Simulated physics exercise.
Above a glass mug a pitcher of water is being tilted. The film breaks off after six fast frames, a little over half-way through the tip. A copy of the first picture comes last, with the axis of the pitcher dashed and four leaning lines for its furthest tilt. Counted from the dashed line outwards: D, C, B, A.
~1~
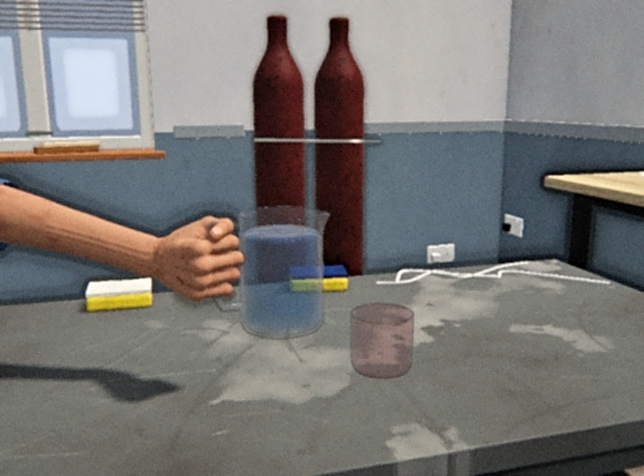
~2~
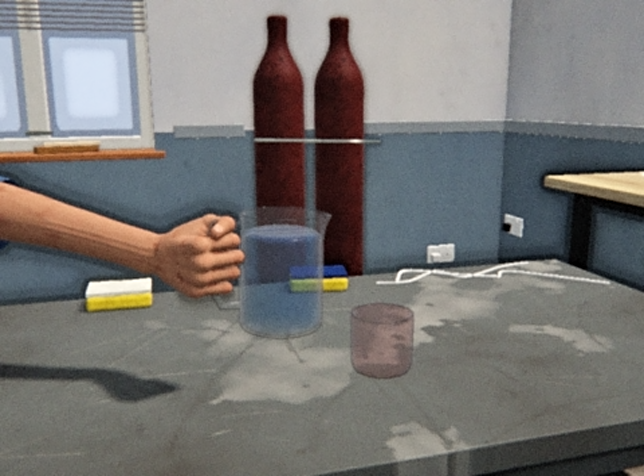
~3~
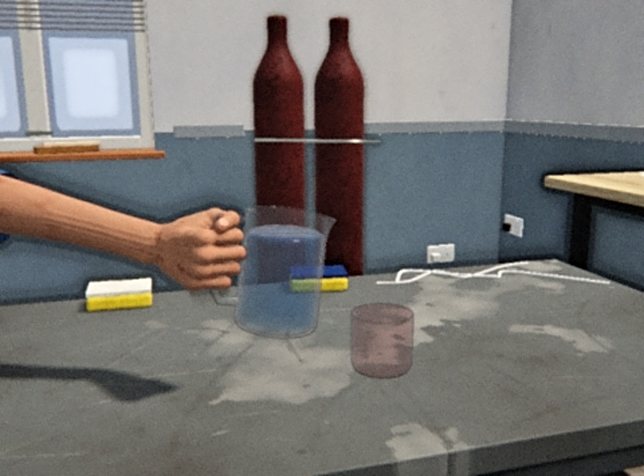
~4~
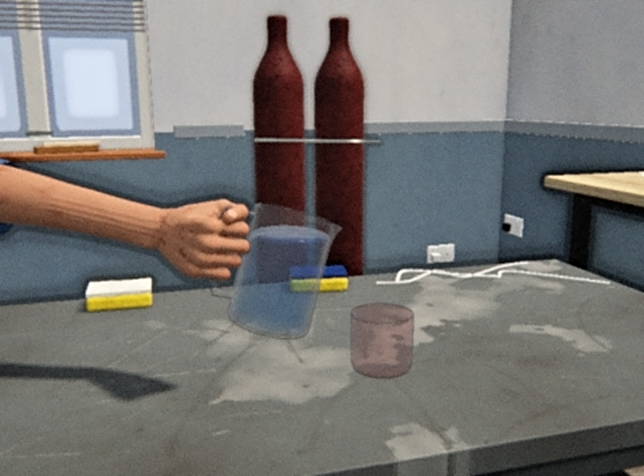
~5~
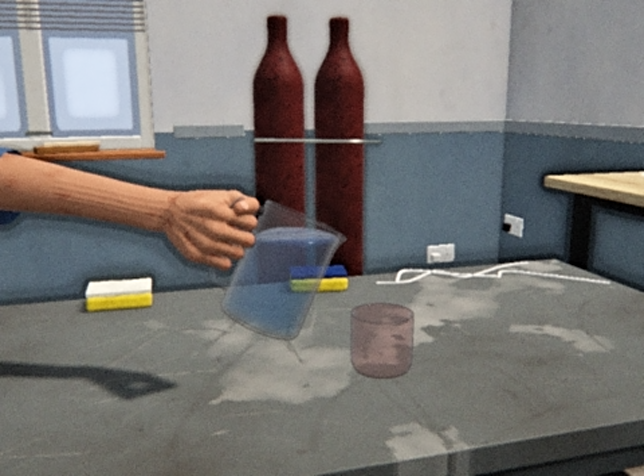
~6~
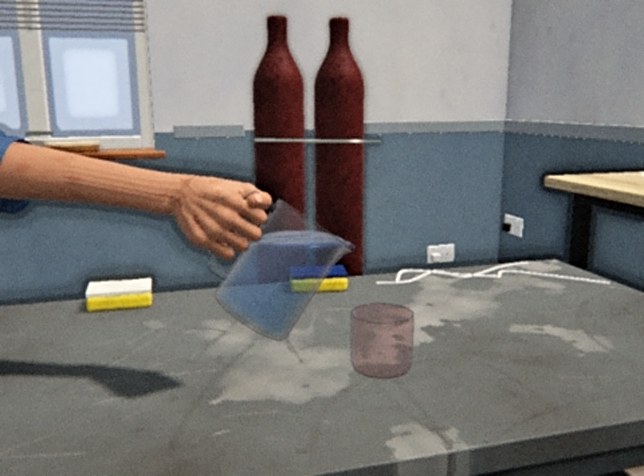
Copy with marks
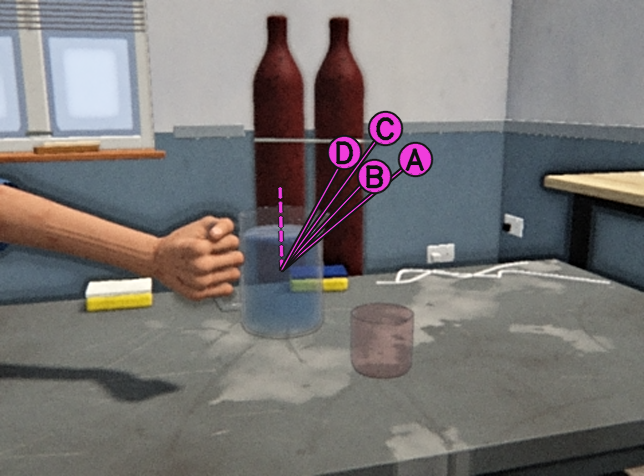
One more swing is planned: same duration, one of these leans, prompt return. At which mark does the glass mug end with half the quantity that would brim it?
I would pick line A.
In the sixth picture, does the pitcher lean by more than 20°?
Yes.
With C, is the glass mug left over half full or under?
Under half.
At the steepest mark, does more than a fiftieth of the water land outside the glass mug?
No.
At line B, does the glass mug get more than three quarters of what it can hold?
No, less.
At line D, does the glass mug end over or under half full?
Under.
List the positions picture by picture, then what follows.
Upright, lip at (327, 213); rim of the glass mug round (382, 312); nothing has left yet.
Upright, lip at (328, 215); nothing has left yet.
Tipped about 7°, lip at (333, 219); nothing has left yet.
Tipped about 15°, lip at (339, 227); nothing has left yet.
Tipped about 25°, lip at (344, 237); nothing has left yet.
Tipped about 36°, lip at (348, 249); water is over the lip, down to (348, 249).
On the marked copy, A at (401, 170); B at (360, 186); C at (375, 141); D at (337, 168).
For line A, the glass mug ends with about 48 % of what it can hold.
For line B, the glass mug ends with about 30 % of what it can hold.
For line C, the glass mug ends with about 17 % of what it can hold.
For line D, the glass mug ends with about 6 % of what it can hold.
